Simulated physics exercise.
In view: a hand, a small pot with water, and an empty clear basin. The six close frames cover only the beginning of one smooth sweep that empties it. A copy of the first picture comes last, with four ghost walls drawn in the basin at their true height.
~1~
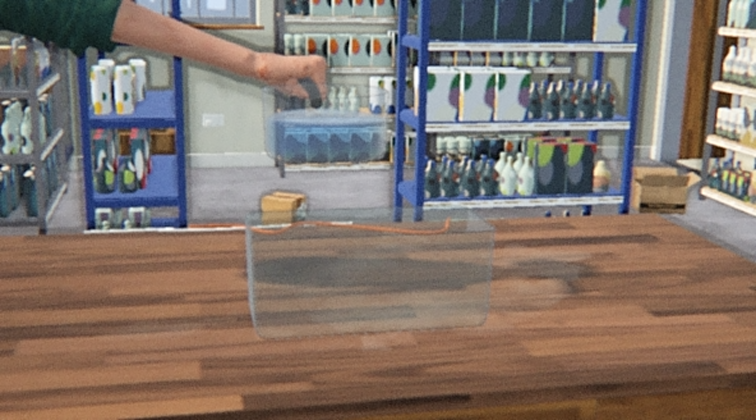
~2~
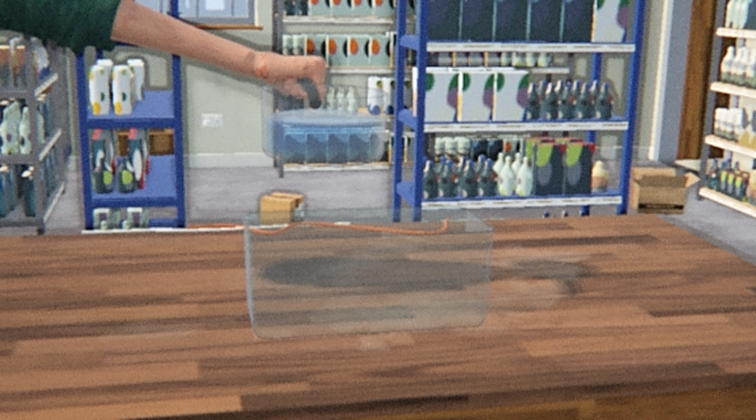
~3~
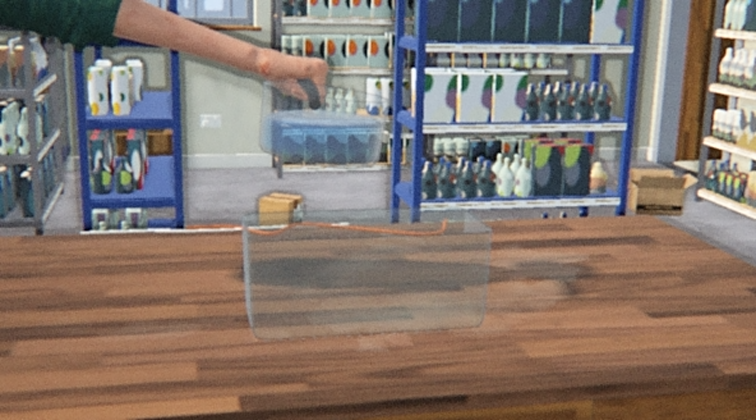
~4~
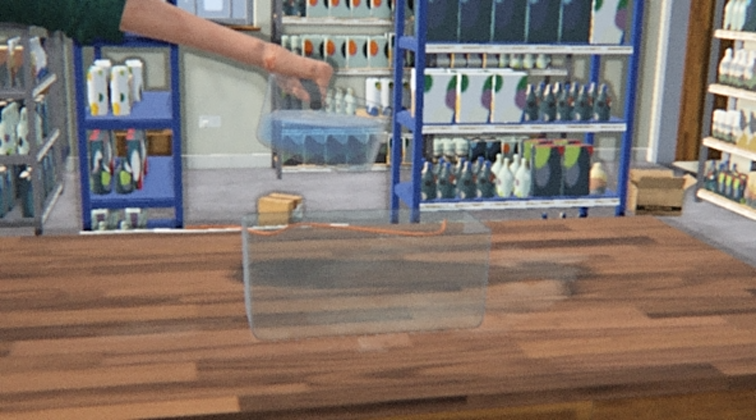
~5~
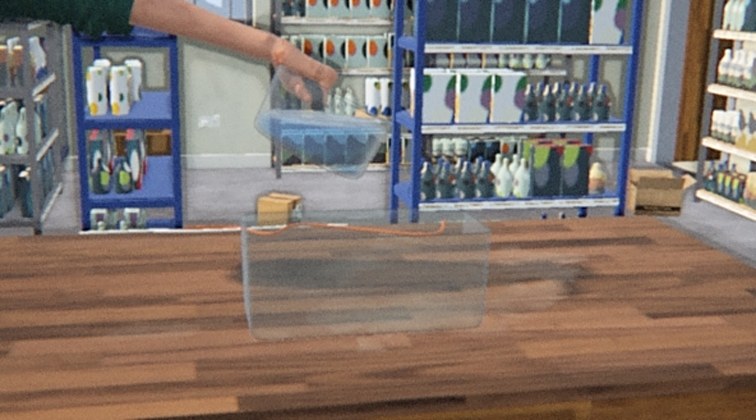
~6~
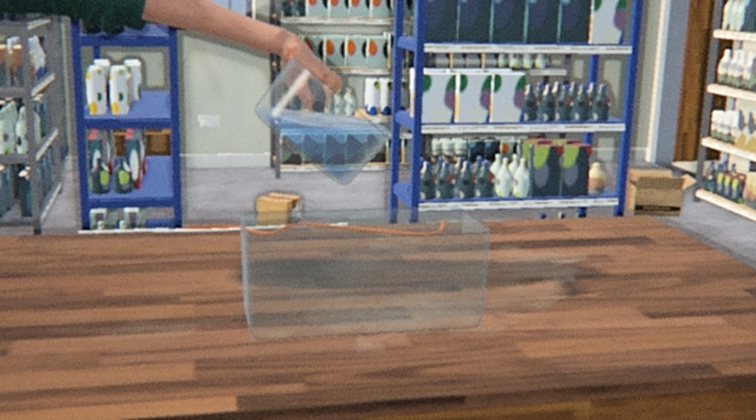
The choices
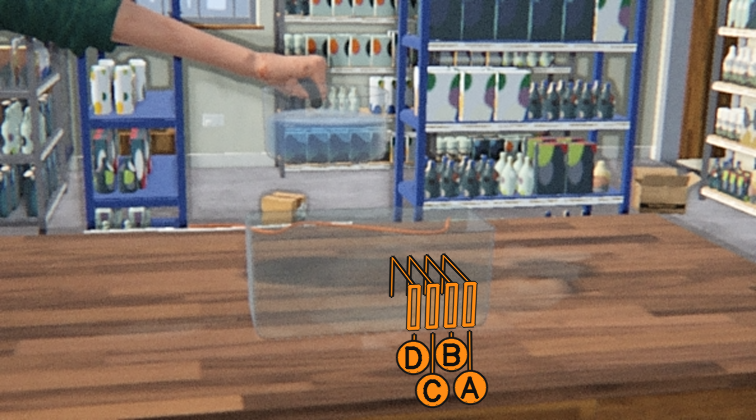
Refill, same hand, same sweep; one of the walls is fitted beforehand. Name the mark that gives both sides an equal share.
Best: D.
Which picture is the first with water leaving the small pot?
Picture 6.
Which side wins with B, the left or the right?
The left one.
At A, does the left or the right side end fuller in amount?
More ends on the left.
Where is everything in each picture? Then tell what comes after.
Upright, lip at (385, 89); basin from (255, 338) to (486, 324); nothing has left yet.
Upright, lip at (384, 92); nothing has left yet.
Tipped about 7°, lip at (385, 98); nothing has left yet.
Tipped about 16°, lip at (388, 108); nothing has left yet.
Tipped about 27°, lip at (388, 121); nothing has left yet.
Tipped about 40°, lip at (386, 135); water is over the lip, down to (386, 135).
On the marked copy, A at (469, 331); B at (451, 332); C at (432, 333); D at (414, 335).
With A, about 92 % ends left of the wall and 5 % right of it.
With B, about 85 % ends left of the wall and 7 % right of it; 8 % is lost outside.
With C, about 69 % ends left of the wall and 28 % right of it; 3 % is lost outside.
With D, about 48 % ends left of the wall and 50 % right of it.
